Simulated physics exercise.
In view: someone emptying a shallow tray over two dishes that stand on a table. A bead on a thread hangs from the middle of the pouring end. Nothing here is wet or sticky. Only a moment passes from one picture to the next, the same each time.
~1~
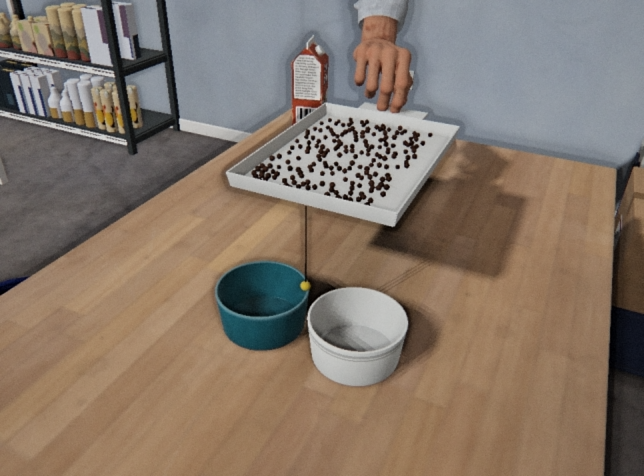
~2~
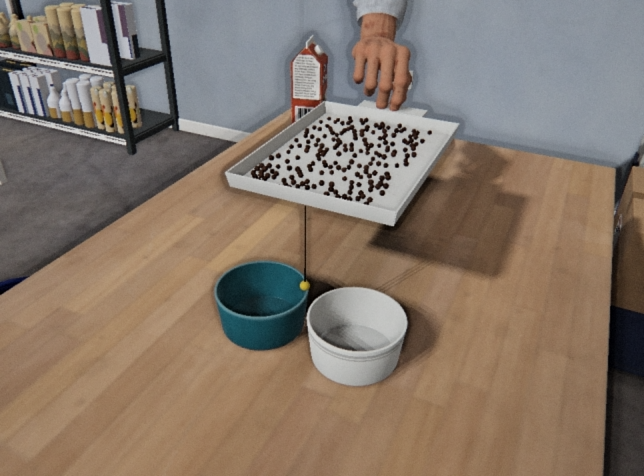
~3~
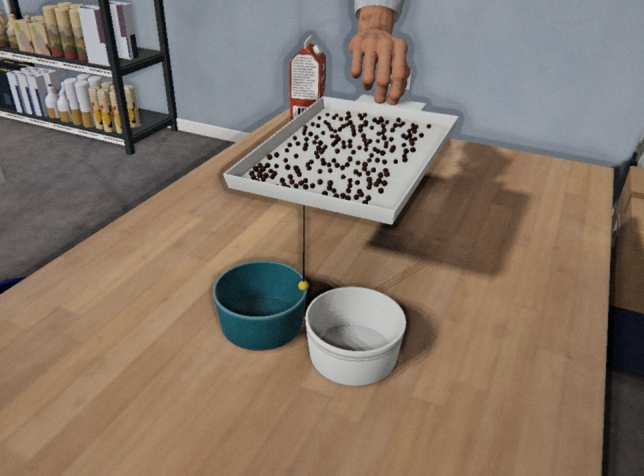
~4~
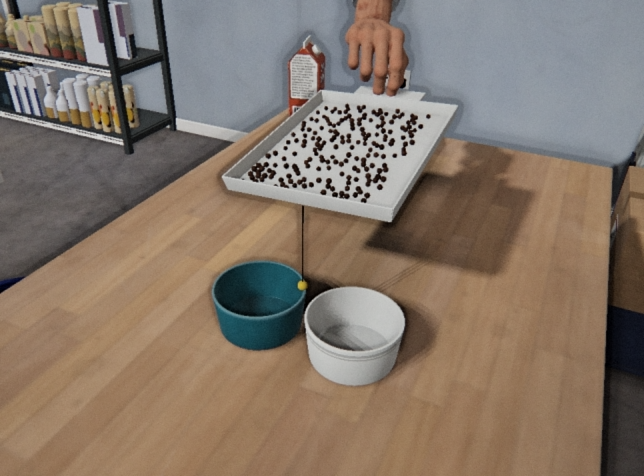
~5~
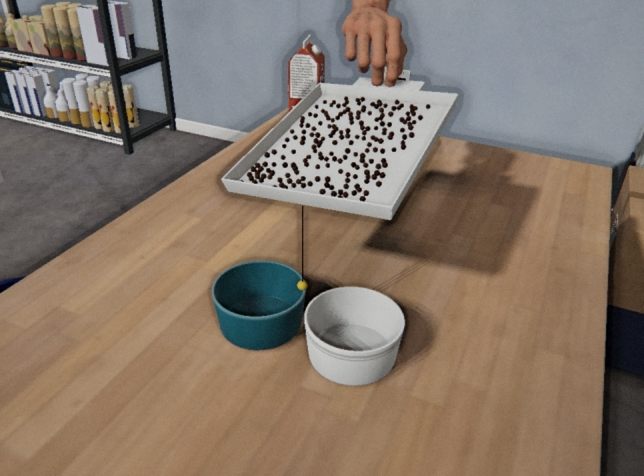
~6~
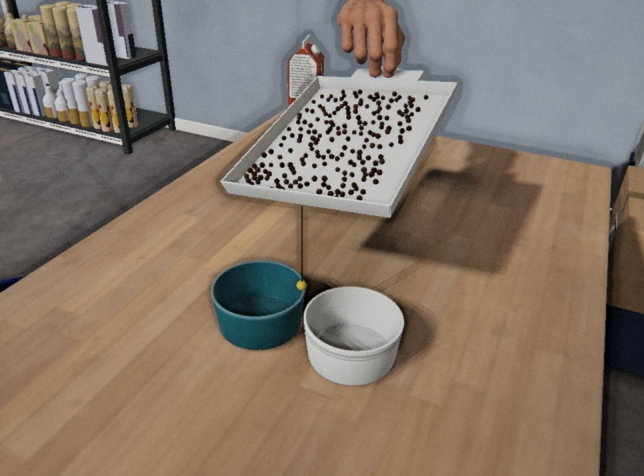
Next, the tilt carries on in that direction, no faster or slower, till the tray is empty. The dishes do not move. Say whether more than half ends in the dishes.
They take over half between them.
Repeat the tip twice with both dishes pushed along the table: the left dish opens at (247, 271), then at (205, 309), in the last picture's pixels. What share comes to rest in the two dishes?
Roughly 100 per cent, and 20 per cent.
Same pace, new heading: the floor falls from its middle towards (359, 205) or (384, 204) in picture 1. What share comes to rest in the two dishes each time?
The first gives 90 %, the second 100 %.
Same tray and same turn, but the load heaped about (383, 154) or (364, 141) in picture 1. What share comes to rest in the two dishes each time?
About 90 and 90 per cent.
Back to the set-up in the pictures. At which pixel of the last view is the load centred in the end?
Roughly at (253, 322).
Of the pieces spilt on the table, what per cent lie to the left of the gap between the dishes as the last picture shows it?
Roughly 100 in a hundred.
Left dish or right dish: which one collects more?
More ends in the dish on the left.
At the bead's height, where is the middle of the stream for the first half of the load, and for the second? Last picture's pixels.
At about (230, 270), then at (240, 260).
Soon, tray tipped steeply; nearly all on the tray; a stray few in the left dish; a stray few outside both; a stray few in the air.
A while on, tray tipped right over; about a quarter on the tray; about half in the left dish; a small part outside both; about a quarter in the air.
Towards the end, tray tipped past a quarter turn; nearly all in the left dish; a small part outside both.
Finally, tray tipped past a quarter turn; none in the right dish; nearly all in the left dish; a small part outside both.
